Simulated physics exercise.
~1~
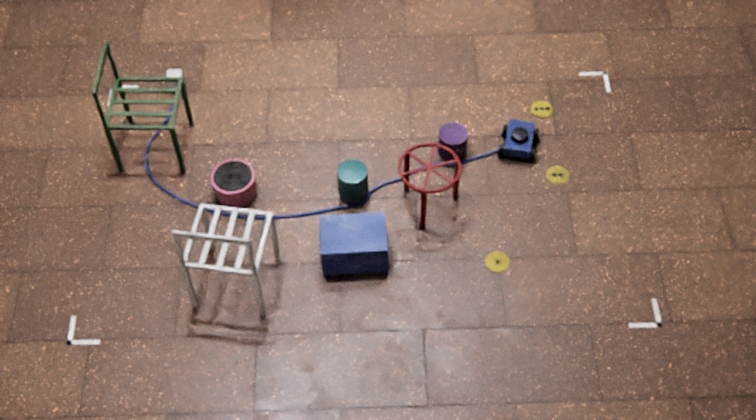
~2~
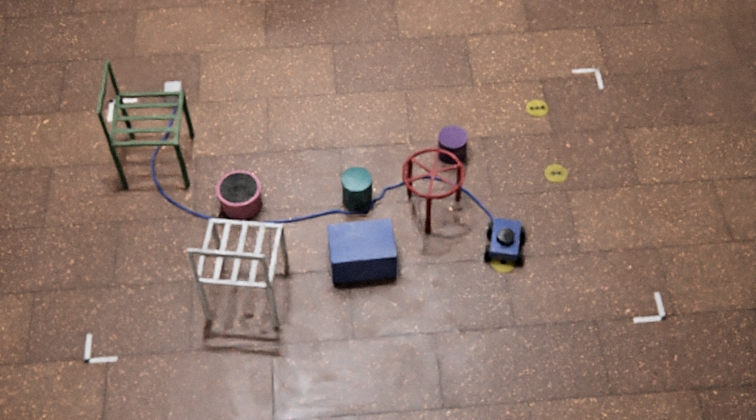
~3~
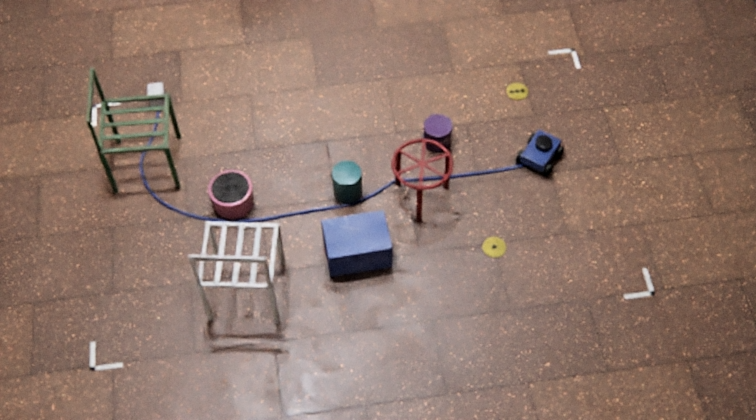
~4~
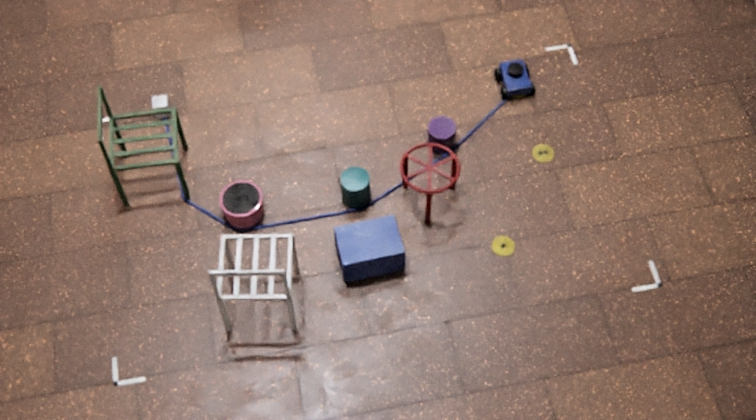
The clip opens on a brown tiled floor, where a blue lead curves from the green chair past a pink pot, white chair, teal tub and blue crate, then under a red stool near a purple bucket to a small blue cart. The cart first moves down to the lowest yellow mark, drawing the lead's end with it. It then turns up and right to the middle mark. Finally it travels up and slightly left to the top mark, and the bend by the green chair tightens. The cart ends there, the lead still trailing back to the green chair and everything else in place.
